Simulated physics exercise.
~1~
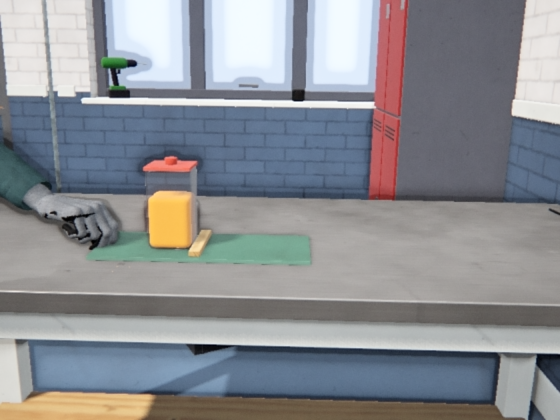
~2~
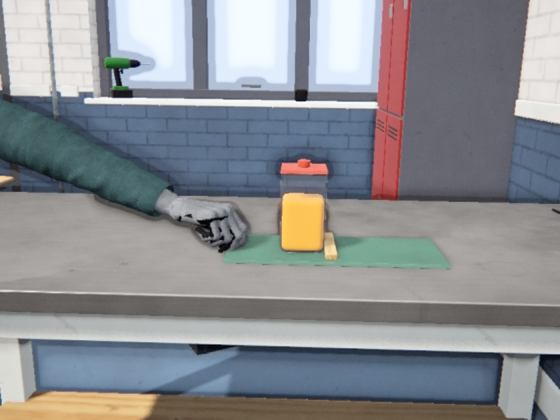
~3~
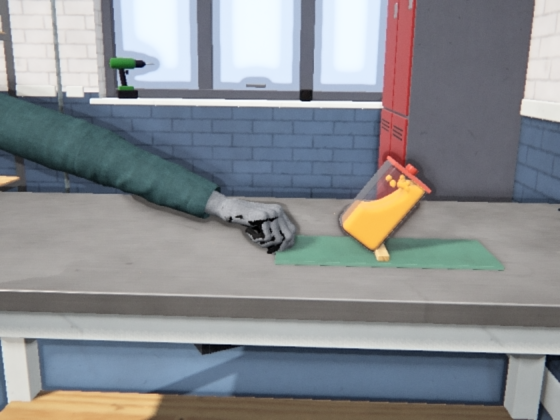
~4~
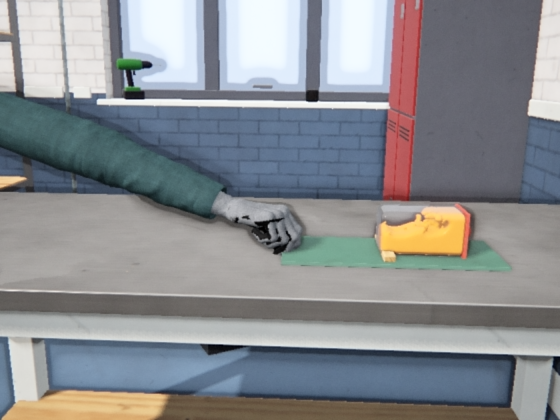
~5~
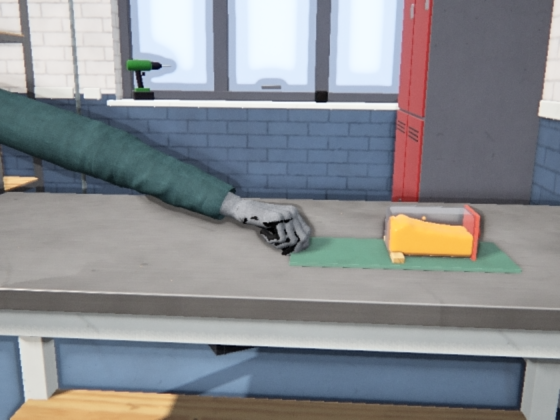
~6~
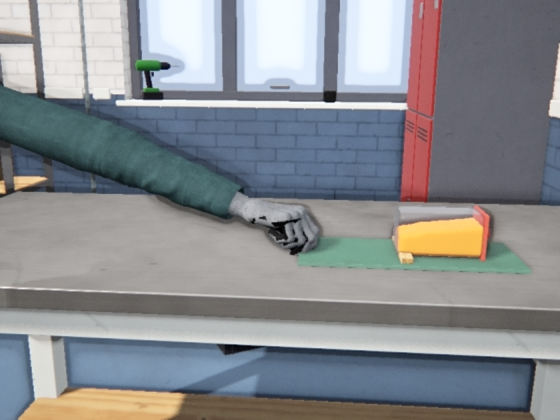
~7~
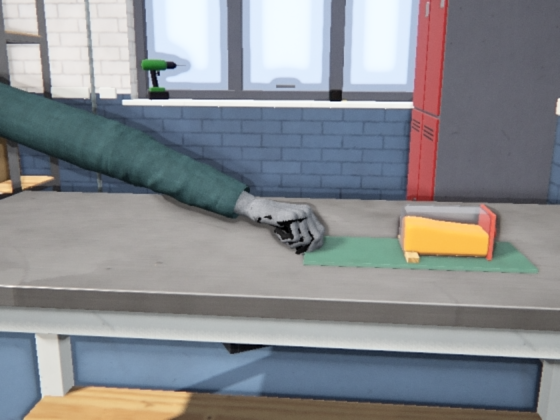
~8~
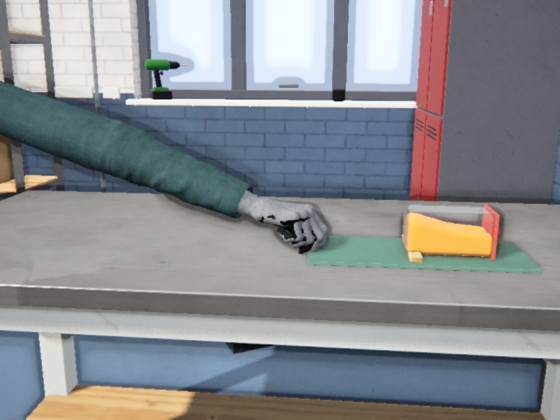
A green board slides to the right along a grey workbench, carrying an upright square bottle of orange juice with a red cap, while a gloved hand in a dark green sleeve moves along at its left end. A small wooden strip sits on the board at the bottle's front foot. As the board comes to a halt, the bottle tips to the right over the strip, its juice surging toward the cap. It topples onto its side. The juice sloshes and gradually settles, and the bottle stays lying on the board, cap pointing right, with the hand resting nearby.
